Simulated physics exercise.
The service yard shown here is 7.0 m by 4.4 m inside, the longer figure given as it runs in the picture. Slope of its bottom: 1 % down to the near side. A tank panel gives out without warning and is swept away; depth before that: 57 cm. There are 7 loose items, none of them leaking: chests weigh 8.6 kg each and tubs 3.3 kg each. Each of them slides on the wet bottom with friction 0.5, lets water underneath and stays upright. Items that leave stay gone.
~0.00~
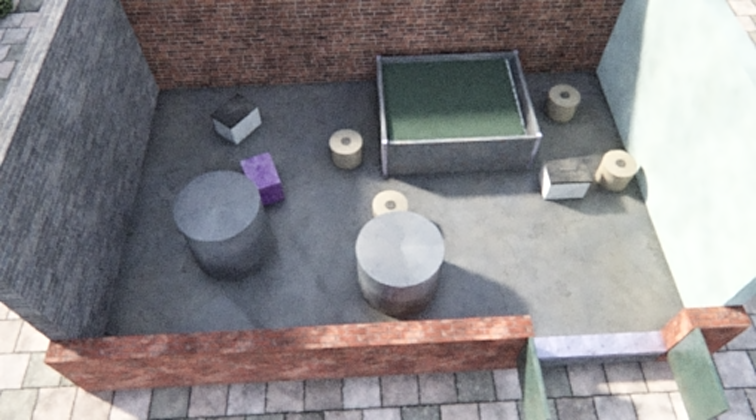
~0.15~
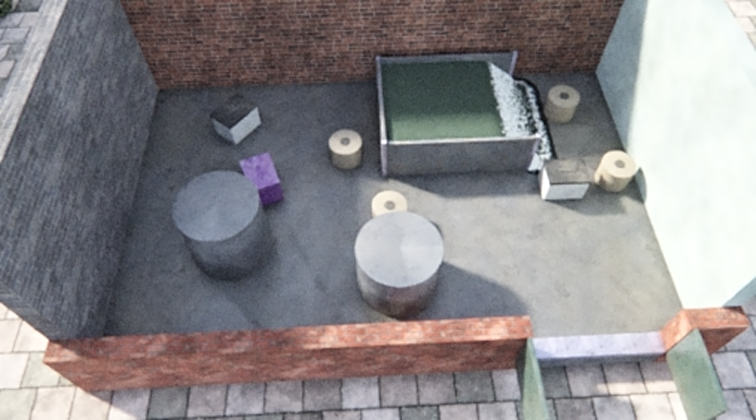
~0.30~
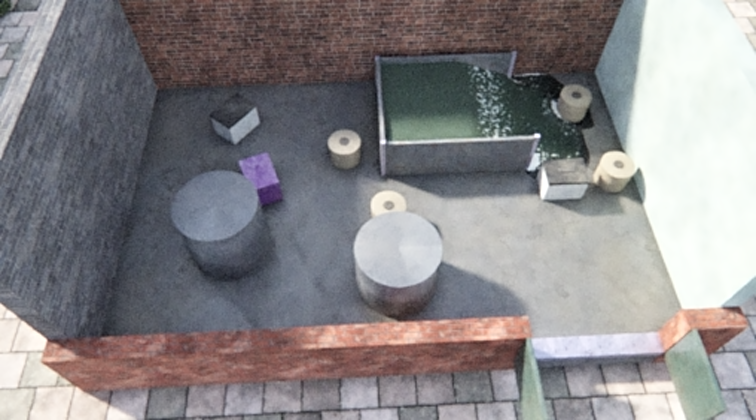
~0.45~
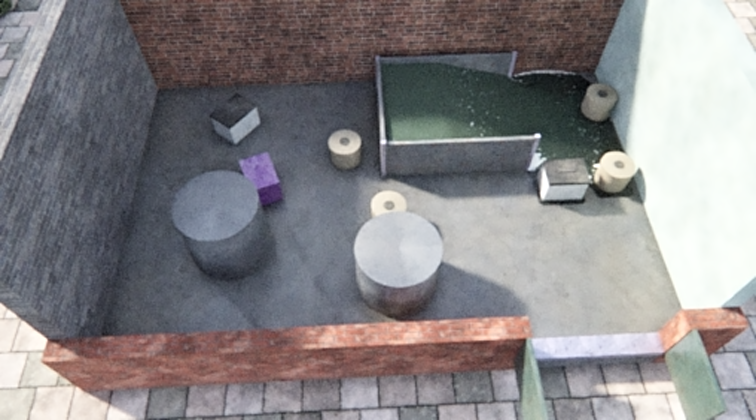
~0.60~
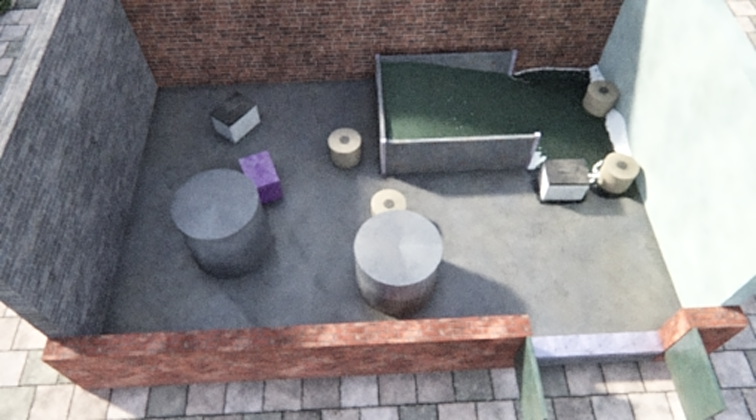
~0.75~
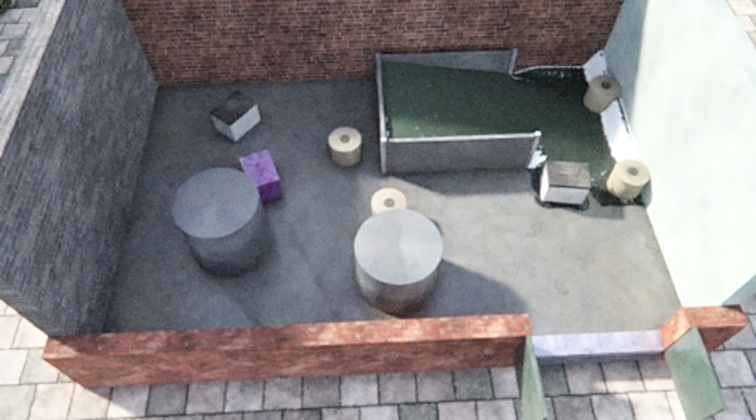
In the video, the right side of a walled yard's tank gives way and green water pours out, spreading to the right-hand wall and pushing a tan spool rightward; another nearby shifts slightly, while the purple box stays still.
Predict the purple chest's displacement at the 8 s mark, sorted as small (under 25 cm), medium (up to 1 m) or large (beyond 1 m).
The displacement is small.
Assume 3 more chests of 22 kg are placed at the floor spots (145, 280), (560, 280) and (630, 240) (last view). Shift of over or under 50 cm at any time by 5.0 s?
So that's within the threshold, beyond the threshold and beyond the threshold, in that sequence.
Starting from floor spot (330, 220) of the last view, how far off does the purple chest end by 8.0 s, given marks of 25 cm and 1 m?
I'd say it does not really move.
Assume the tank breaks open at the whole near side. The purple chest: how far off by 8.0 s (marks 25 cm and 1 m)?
Had it gone that way, the purple chest would drift slightly.
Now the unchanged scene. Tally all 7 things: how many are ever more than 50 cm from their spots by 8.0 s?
Count: 3.
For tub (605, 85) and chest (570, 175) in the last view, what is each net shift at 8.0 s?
Respectively: 400 cm / 140 cm.
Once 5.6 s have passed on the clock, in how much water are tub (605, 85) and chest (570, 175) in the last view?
First roughly 7 cm, second roughly 1 cm.
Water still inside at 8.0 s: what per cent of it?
Somewhere near 56 percent, give or take.
After 1.6 s the purple chest is near (259, 168), 0.0 m from its start, aground; 0 of 7 are out; 1 afloat.
After 3.6 s the purple chest is near (259, 168), 0.0 m from its start, aground; 1 of 7 are out; 1 afloat.
After 5.6 s the purple chest is near (259, 168), 0.0 m from its start, aground; 1 of 7 are out; 1 afloat.
After 8.0 s the purple chest is near (259, 168), 0.0 m from its start, aground; 1 of 7 are out; 1 afloat.
